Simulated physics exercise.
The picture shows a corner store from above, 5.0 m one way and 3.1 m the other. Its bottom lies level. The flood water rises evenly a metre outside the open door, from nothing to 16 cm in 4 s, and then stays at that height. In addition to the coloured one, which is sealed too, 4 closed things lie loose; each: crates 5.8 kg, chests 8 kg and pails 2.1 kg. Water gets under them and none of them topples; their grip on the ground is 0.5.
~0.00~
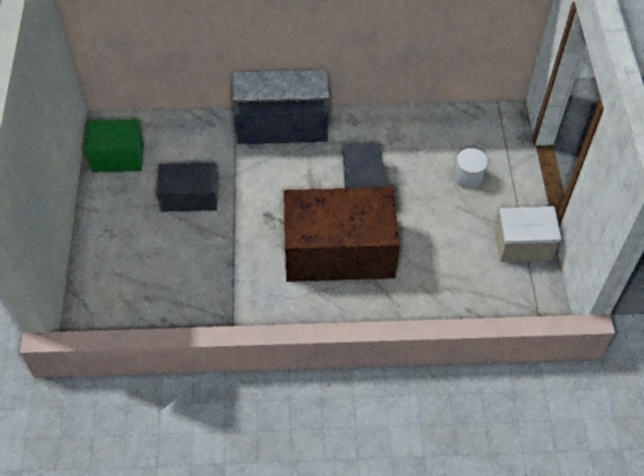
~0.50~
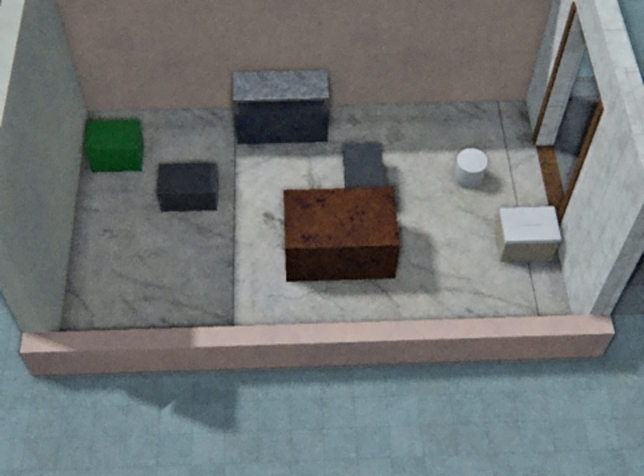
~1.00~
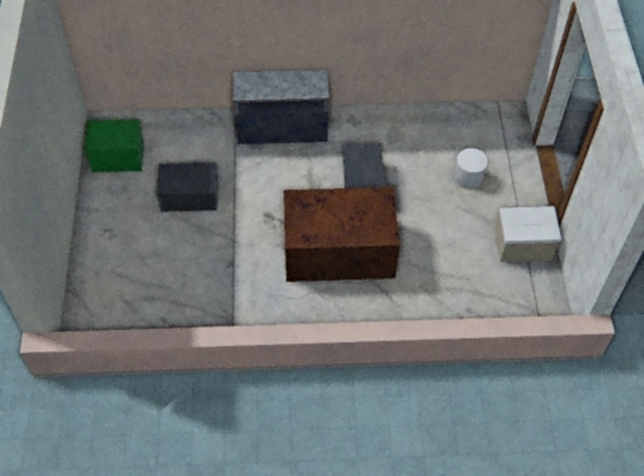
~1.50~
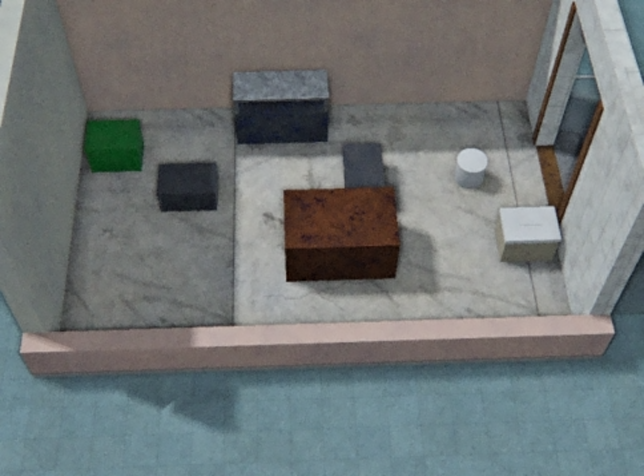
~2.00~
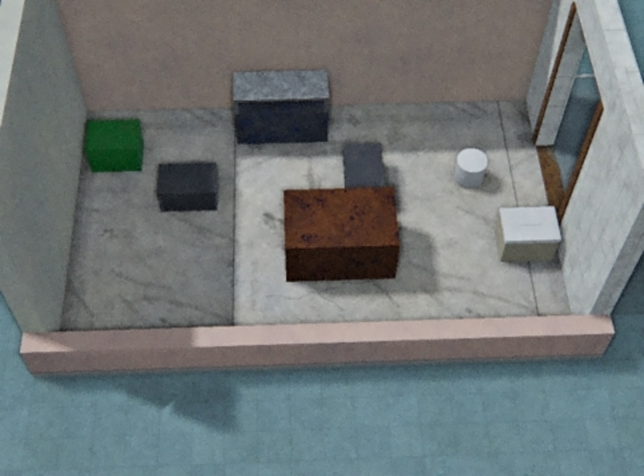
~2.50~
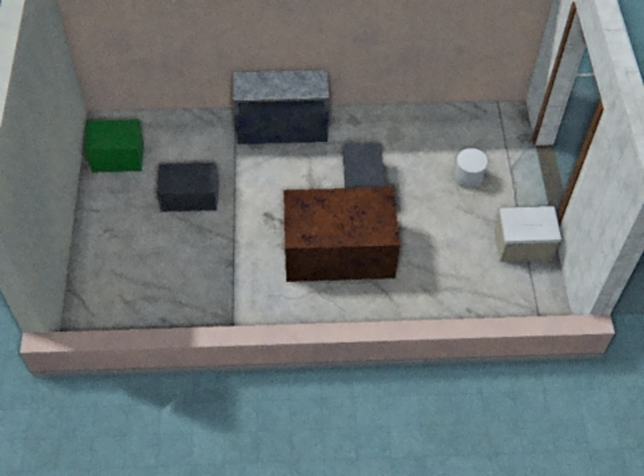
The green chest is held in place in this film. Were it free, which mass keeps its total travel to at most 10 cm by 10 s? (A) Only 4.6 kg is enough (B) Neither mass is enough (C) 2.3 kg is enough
B, neither mass is enough.
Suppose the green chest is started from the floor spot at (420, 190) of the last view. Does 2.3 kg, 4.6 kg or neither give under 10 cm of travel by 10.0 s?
Outcome - failure with both.
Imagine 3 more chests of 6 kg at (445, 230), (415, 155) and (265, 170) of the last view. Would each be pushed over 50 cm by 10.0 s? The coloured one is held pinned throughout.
First: Beyond the limit; second: Beyond the limit; third: Beyond the limit.
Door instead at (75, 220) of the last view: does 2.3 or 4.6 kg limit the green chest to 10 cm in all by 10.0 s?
Result: Nothing offered works.
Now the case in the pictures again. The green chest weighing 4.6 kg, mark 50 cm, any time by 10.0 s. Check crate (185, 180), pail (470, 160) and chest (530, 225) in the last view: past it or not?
Beyond, beyond, below.
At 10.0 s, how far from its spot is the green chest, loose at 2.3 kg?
Roughly 30 cm.
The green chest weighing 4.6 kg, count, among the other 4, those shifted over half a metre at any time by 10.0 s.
The answer here is 3.
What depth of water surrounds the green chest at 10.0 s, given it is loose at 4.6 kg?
Something like 8 centimetres.
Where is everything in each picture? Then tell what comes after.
The green chest at (112, 134), on the bottom; water covers 0.0 m2; 0 of 5 have shifted, in the first frame.
The green chest at (112, 134), on the bottom; 0.0 m2 under water; 0 of 5 have shifted, in the second frame.
The green chest at (112, 134) rests on the ground; water covers 0.0 m2; 0 of 5 have shifted, in the third frame.
The green chest at (112, 134) rests on the ground; water covers 0.0 m2; 0 of 5 have shifted, in the fourth frame.
The green chest at (112, 134), on the bottom; 0.0 m2 under water; 0 of 5 have shifted, in the fifth frame.
The green chest at (112, 134) rests on the ground; 0.2 m2 under water; 0 of 5 have shifted, in the sixth frame.
After 3.5 s the green chest would be 0 cm from its start with 2.3 kg and 0 cm from its start with 4.6 kg; 0 cm of water round it then.
After 4.5 s the green chest would be 0 cm from its start with 2.3 kg and 0 cm from its start with 4.6 kg; 0 cm of water round it then.
After 7.0 s the green chest would be 0 cm from its start with 2.3 kg and 0 cm from its start with 4.6 kg; 1 cm of water round it then.
After 10.0 s the green chest would be 30 cm from its start with 2.3 kg and 19 cm from its start with 4.6 kg; 8 cm of water round it then.
